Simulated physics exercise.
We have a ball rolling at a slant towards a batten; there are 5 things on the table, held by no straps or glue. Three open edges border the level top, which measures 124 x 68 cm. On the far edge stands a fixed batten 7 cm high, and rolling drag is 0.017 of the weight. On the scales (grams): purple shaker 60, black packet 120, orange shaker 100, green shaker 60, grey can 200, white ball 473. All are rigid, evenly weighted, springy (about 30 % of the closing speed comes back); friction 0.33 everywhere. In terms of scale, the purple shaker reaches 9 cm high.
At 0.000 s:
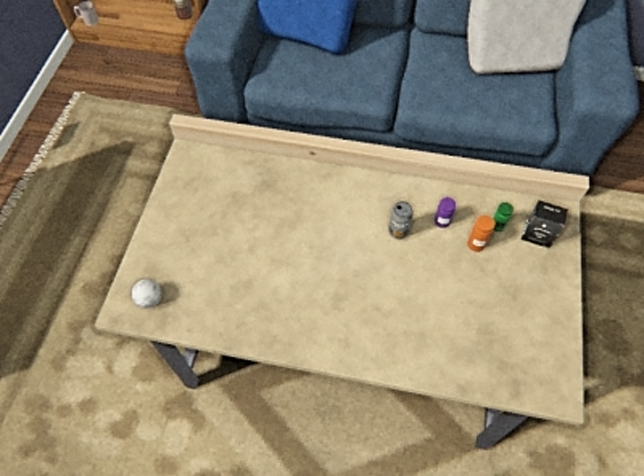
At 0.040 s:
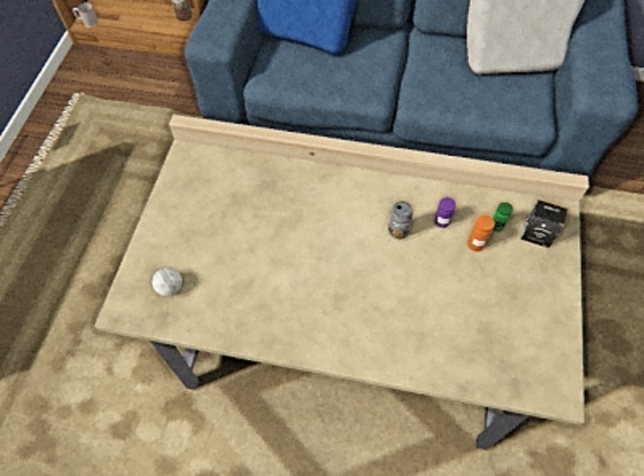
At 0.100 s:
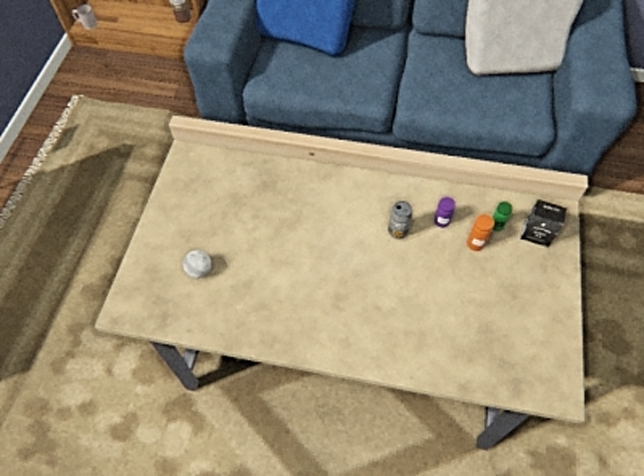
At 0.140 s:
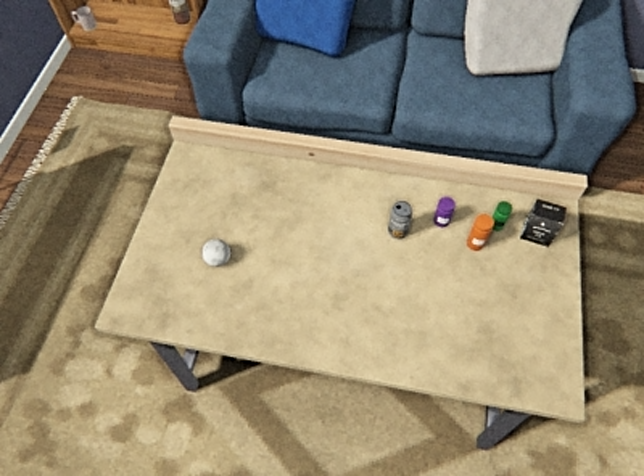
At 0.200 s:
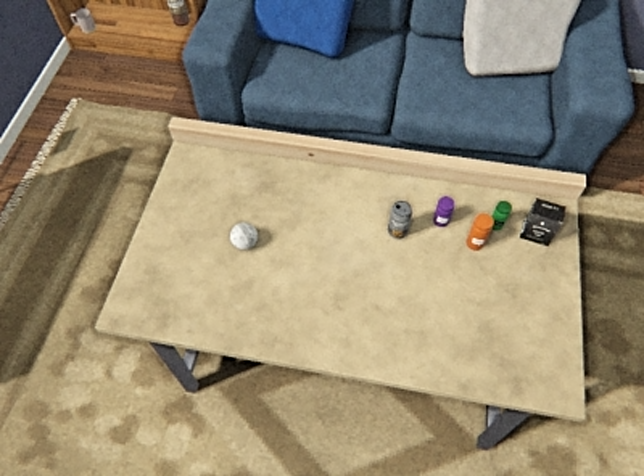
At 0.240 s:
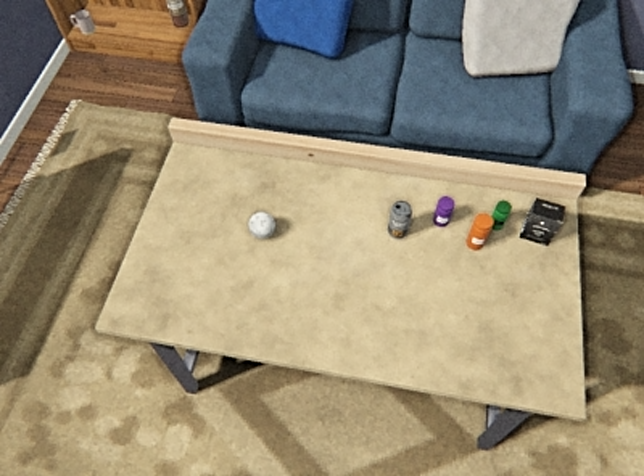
On a low table before a blue sofa, a white ball rolling diagonally up and rightward while five small objects stay still.
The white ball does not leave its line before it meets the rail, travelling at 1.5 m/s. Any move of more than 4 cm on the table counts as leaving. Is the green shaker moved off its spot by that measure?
Yes.
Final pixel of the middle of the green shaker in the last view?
It comes to rest near (521, 229).
By 0.64 s, white ball near (398, 185).
By 1.14 s, white ball near (519, 212); green shaker 7 cm from its spot near (521, 229); purple shaker 5 cm from its spot; black packet 2 cm from its spot.
By 1.74 s, white ball near (593, 245); green shaker 7 cm from its spot near (521, 229); black packet 6 cm from its spot; purple shaker 5 cm from its spot.
When it is over (2.1 s), not toppled but over 4 cm from the start, purple shaker, black packet and green shaker; the other 2 within 4 cm of the start. End places, in pixels of the last picture, green shaker near (521, 229).
